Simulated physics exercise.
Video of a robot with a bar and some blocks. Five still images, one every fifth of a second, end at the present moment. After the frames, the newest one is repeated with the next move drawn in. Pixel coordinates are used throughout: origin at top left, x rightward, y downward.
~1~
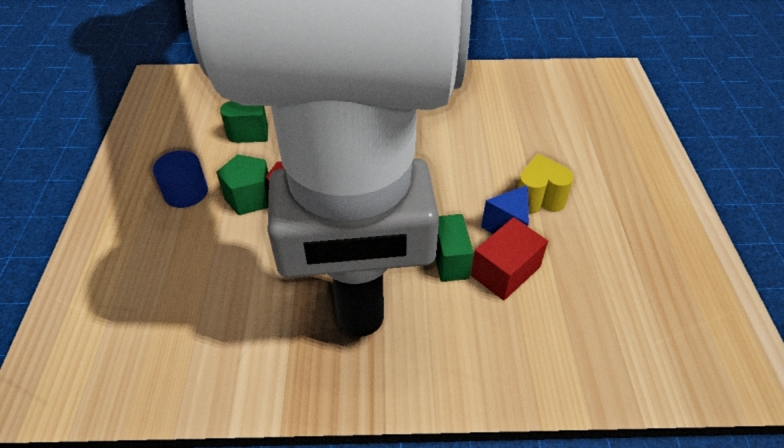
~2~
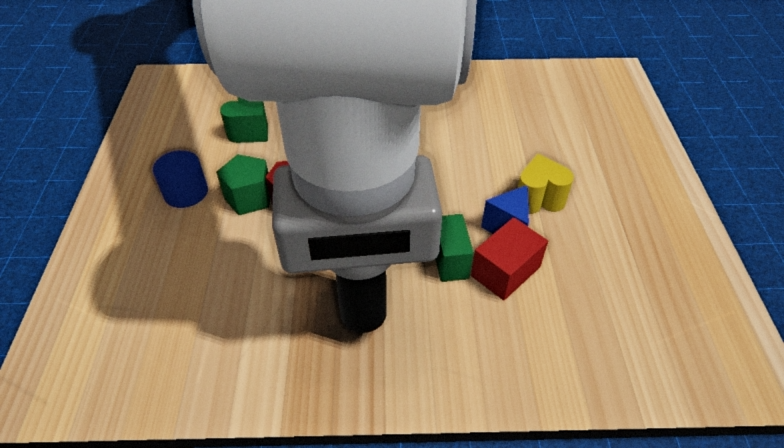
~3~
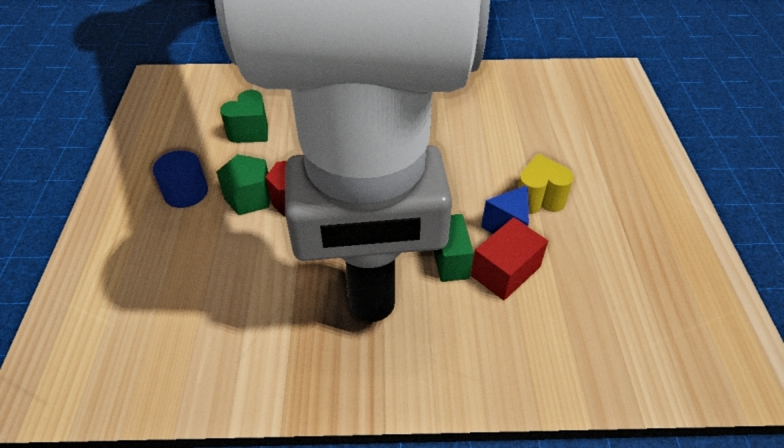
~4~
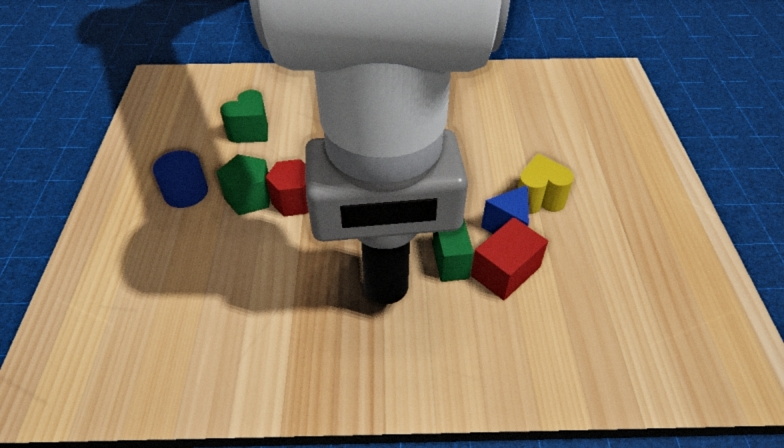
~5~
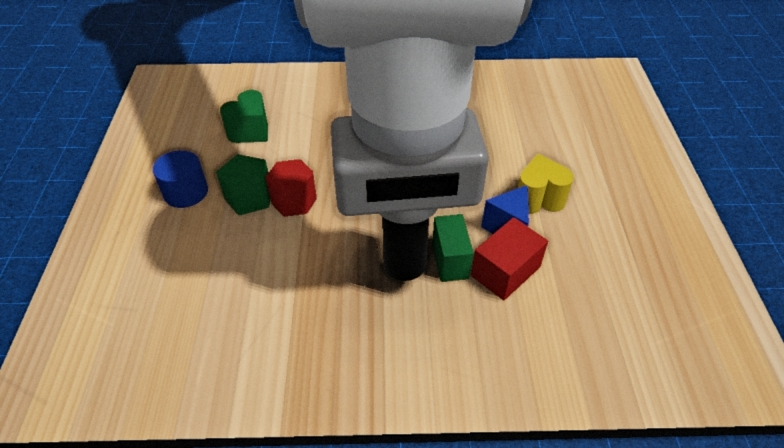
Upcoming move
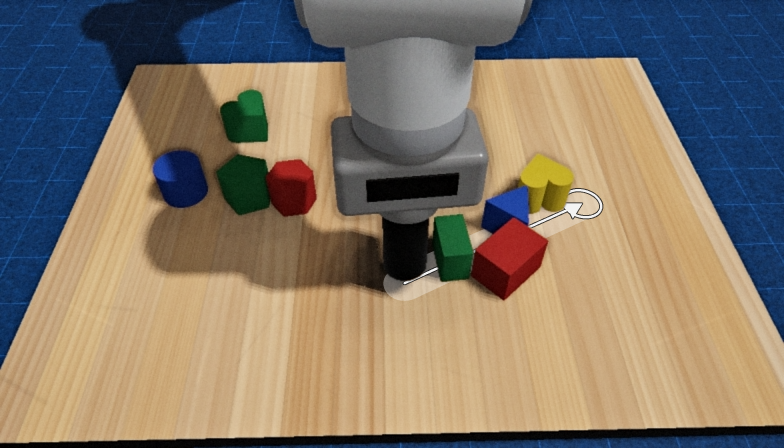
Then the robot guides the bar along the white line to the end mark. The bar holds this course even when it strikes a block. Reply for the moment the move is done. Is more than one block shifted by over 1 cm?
Yes
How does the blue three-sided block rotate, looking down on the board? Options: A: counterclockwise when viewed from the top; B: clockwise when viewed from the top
The one that fits is A, counterclockwise when viewed from the top.
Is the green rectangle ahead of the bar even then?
No, that is not how it ends up.
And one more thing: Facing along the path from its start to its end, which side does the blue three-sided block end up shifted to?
Facing from start to end, it will go to the left.
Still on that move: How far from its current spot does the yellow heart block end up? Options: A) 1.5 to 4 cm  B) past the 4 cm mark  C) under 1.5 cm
B: Past the 4 cm mark.
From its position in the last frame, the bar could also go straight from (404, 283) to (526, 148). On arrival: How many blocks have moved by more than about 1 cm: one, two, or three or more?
That's one.
Drawn move, from (404, 283) to (582, 203).
The first path, step by step. One third of the way, bar (471, 235); green rectangle (511, 233), turned 40° clockwise; red rectangle (547, 248), turned 15° anticlockwise; blue three-sided block (518, 201), turned 20° anticlockwise.
Two thirds of the way, bar (532, 208); green rectangle (551, 227), turned 70° clockwise; red rectangle (575, 252), turned 15° clockwise; blue three-sided block (547, 171), turned 75° anticlockwise; yellow heart block (562, 152), turned 30° clockwise.
At the end, bar (589, 184); green rectangle (551, 227), turned 70° clockwise; red rectangle (575, 252), turned 15° clockwise; blue three-sided block (582, 148), turned 120° anticlockwise; yellow heart block (571, 127), turned 15° anticlockwise.
